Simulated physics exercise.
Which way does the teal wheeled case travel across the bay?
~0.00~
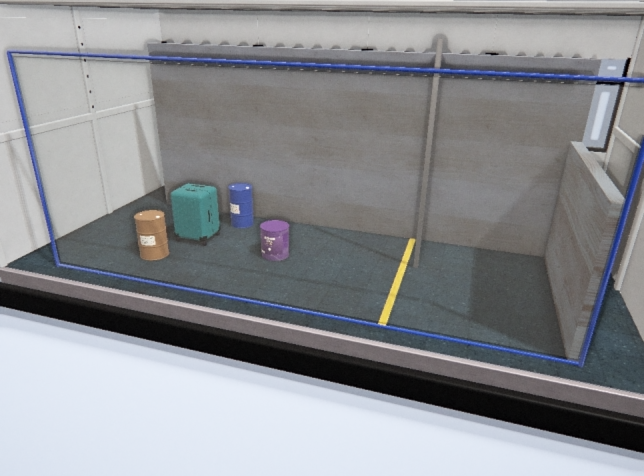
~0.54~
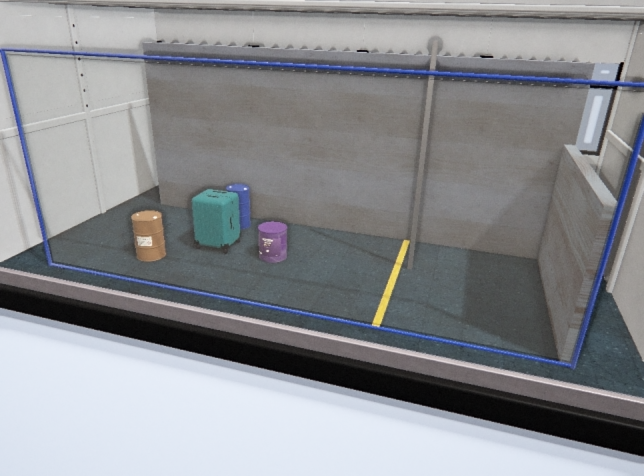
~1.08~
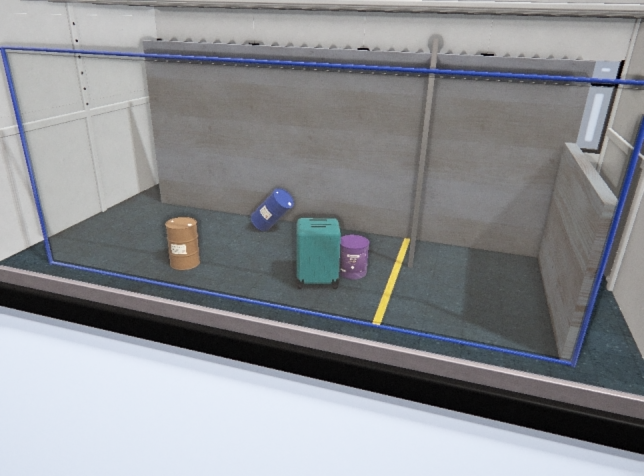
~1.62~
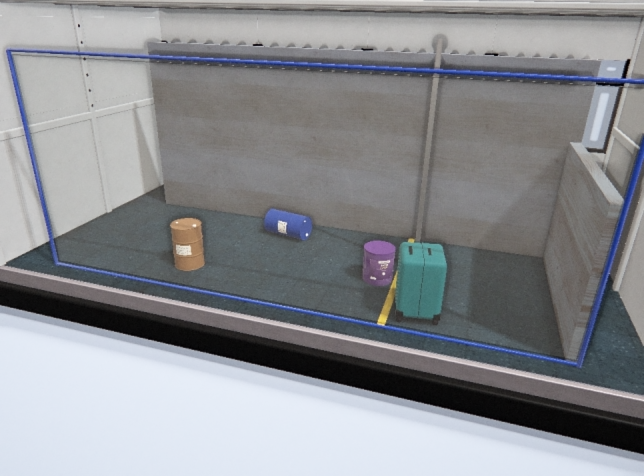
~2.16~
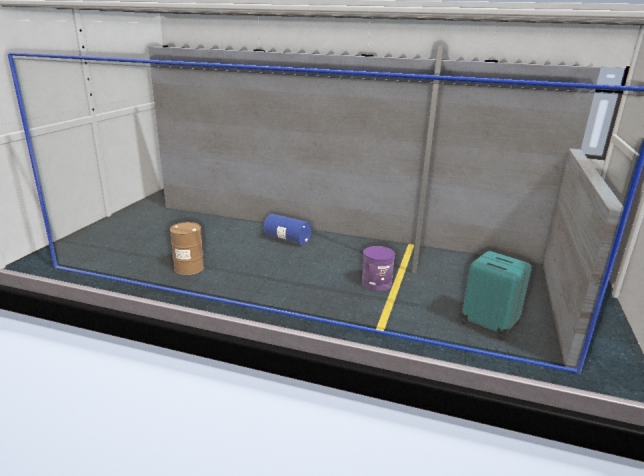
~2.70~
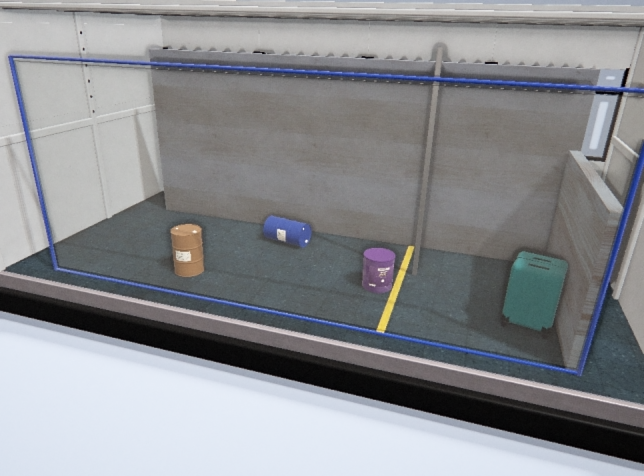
The teal wheeled case moves to the right, crossing the yellow line and ending near the right wall.
